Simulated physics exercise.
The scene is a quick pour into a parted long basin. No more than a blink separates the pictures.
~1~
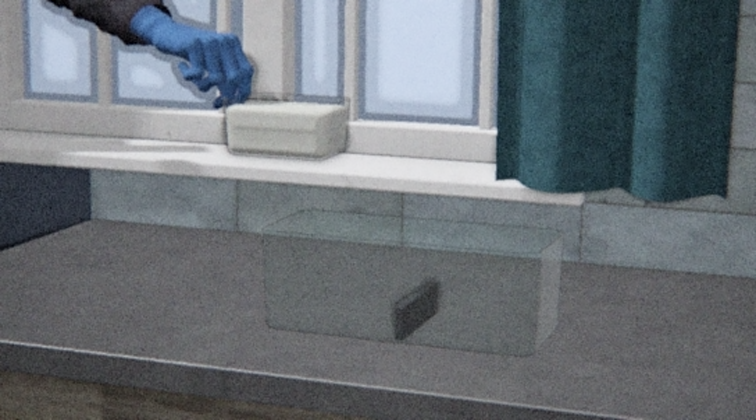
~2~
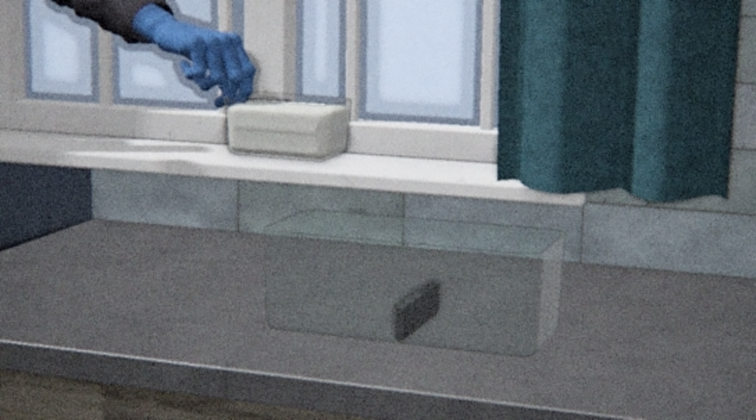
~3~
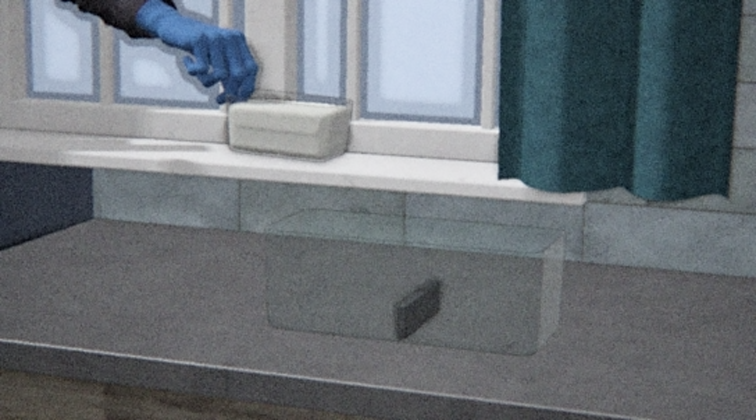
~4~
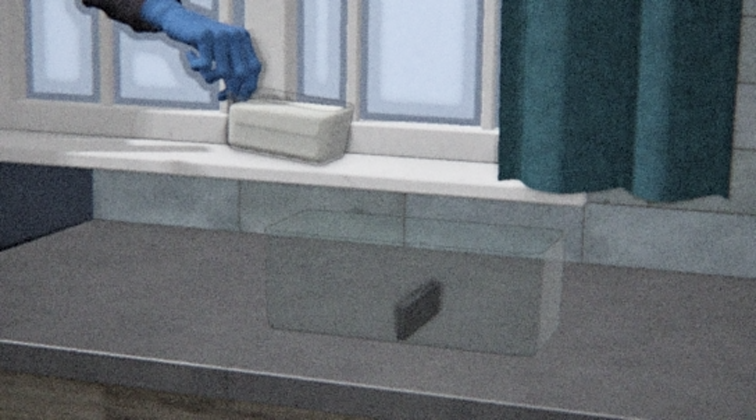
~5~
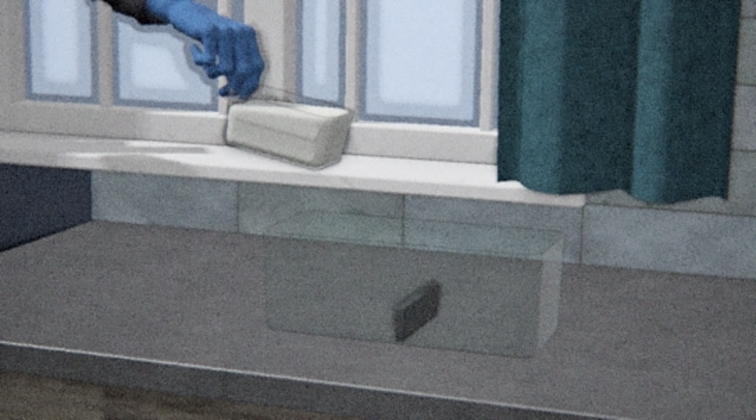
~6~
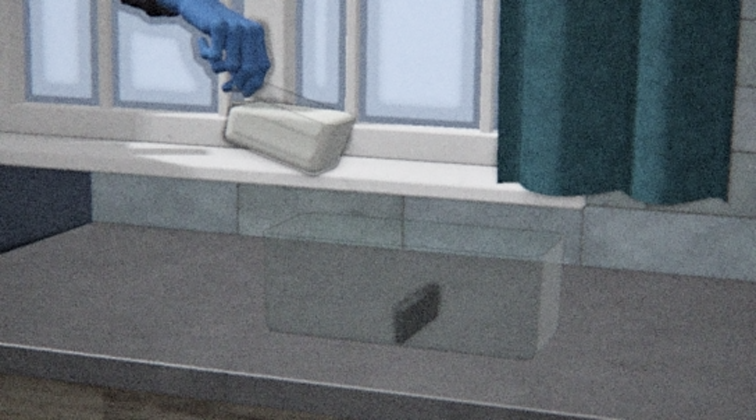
A blue-gloved hand in a dark sleeve reaches in from the upper left to a small whitish, box-like container on a white windowsill, seen from slightly above. Below, a clear long basin with a short dark upright piece inside stands on a grey counter, beside a teal curtain at right. The hand shifts slightly right as the container gradually tilts down to the right, while the view stays still.
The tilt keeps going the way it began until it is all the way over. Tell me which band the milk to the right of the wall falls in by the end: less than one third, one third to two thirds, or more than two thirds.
The share right of the wall ends up below a third.
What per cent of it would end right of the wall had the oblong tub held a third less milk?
Estimate: Close to 5 per cent.
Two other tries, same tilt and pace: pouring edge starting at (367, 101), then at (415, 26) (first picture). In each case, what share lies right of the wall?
Roughly 55 % and 85 %.
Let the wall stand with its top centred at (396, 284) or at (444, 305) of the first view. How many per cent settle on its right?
In order, near 40 and 15 in a hundred.
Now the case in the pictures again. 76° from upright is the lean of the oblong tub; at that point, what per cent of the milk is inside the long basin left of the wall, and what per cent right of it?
So the left part has 30 percent, while the right part has 0.
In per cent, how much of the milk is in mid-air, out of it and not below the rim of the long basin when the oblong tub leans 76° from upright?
35 %.
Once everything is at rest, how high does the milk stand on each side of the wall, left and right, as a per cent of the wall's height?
Roughly 60 percent left, 0 percent right.
A moment on, the oblong tub is tipped on its side and 34 per cent is still to pour, 29 is left of the wall and 0 right of it.
Next, the oblong tub is tipped right over and 6 per cent is still to pour, 87 is left of the wall and 3 right of it.
Then the oblong tub is tipped right over and 0 per cent is still to pour, 94 is left of the wall and 5 right of it.
Later the oblong tub is tipped right over and 0 per cent is still to pour, 93 is left of the wall and 6 right of it.
In the end 93 per cent lies left of the wall, 6 right of it and 1 outside.
